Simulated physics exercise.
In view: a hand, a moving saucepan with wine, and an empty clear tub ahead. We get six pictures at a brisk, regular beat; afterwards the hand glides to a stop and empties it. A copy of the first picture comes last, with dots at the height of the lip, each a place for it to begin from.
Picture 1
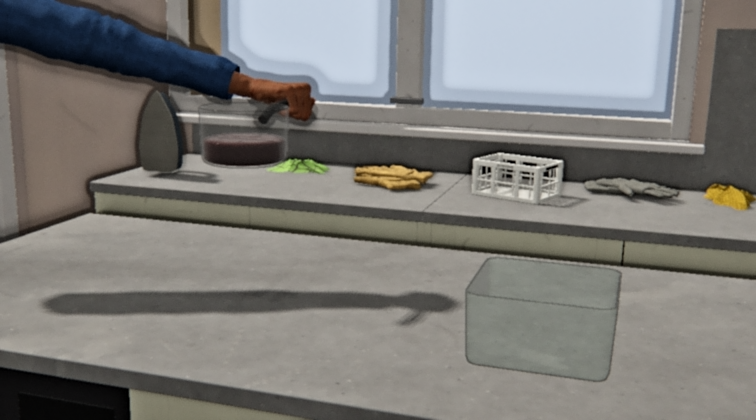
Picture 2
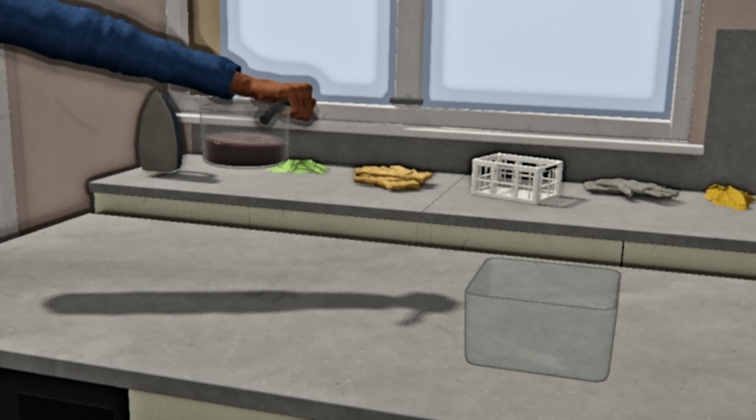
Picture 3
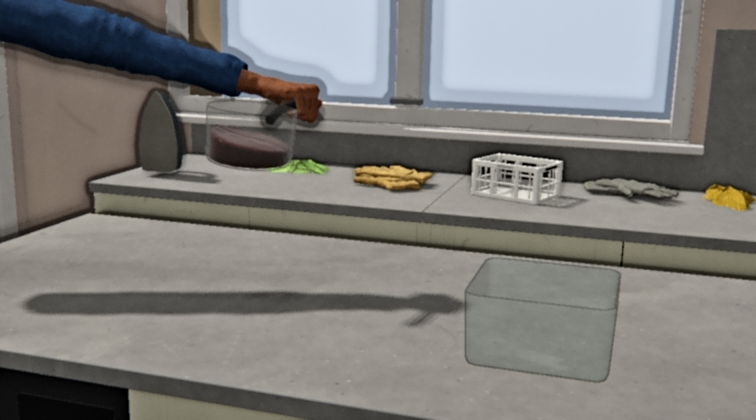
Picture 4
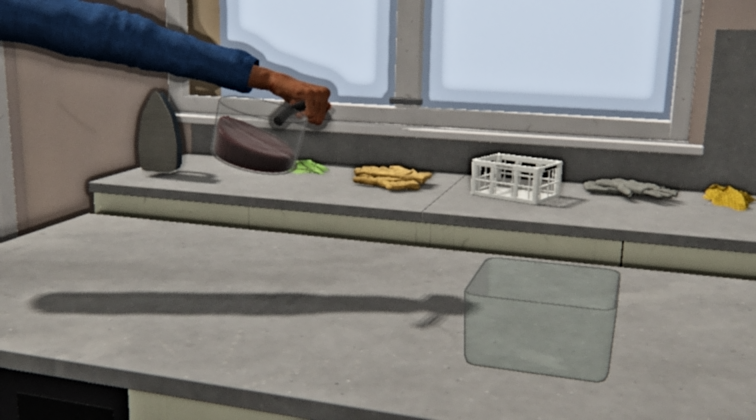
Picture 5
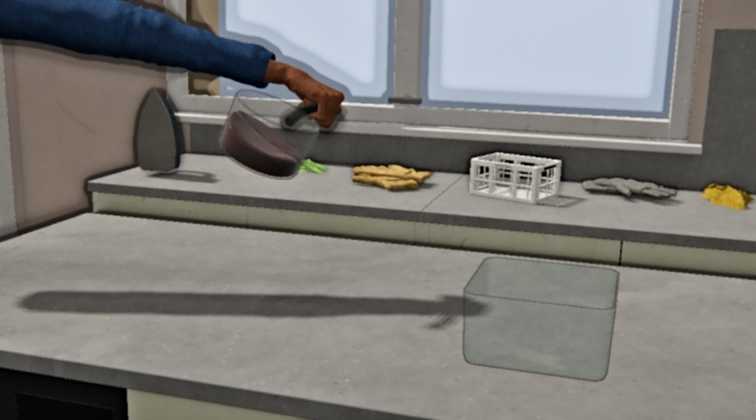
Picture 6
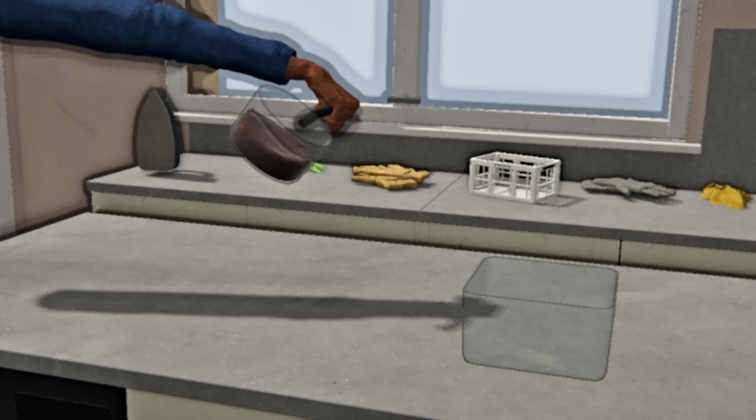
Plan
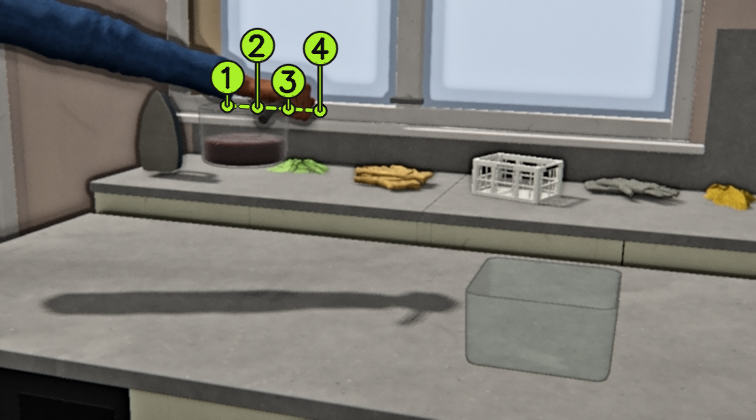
A blue-sleeved arm reaches in from the upper left, gripping a clear pan of dark reddish wine above a grey kitchen counter, seen from slightly above. Green and yellow cloth-like items, a white crate and a grey item line the back counter beneath a window, with an empty clear tub at front right. The pan lifts, drifts right and tilts steadily rightward, while the view barely shifts.
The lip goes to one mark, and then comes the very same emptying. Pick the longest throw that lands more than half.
Dot 4 just does it.
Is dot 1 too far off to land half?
Yes, that goes wrong.
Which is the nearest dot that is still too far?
It is 3.
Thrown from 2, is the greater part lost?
Yes.
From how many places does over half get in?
One.
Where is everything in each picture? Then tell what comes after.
In the first frame, upright, lip at (283, 108); tub from (465, 361) to (609, 381); nothing has left yet.
In the second frame, upright, lip at (285, 109); nothing has left yet.
In the third frame, tipped about 5°, lip at (292, 113); nothing has left yet.
In the fourth frame, tipped about 13°, lip at (303, 121); nothing has left yet.
In the fifth frame, tipped about 26°, lip at (315, 131); nothing has left yet.
In the sixth frame, tipped about 40°, lip at (327, 144); nothing has left yet.
On the marked copy, 1 at (227, 105); 2 at (257, 107); 3 at (288, 109); 4 at (320, 110).
If 1 is chosen, about 0 % lands in the tub, 100 % falls short.
If 2 is chosen, about 0 % lands in the tub, 98 % falls short.
If 3 is chosen, about 16 % lands in the tub, 79 % falls short and 5 % goes beside or beyond.
If 4 is chosen, about 63 % lands in the tub, 14 % falls short and 23 % goes beside or beyond.
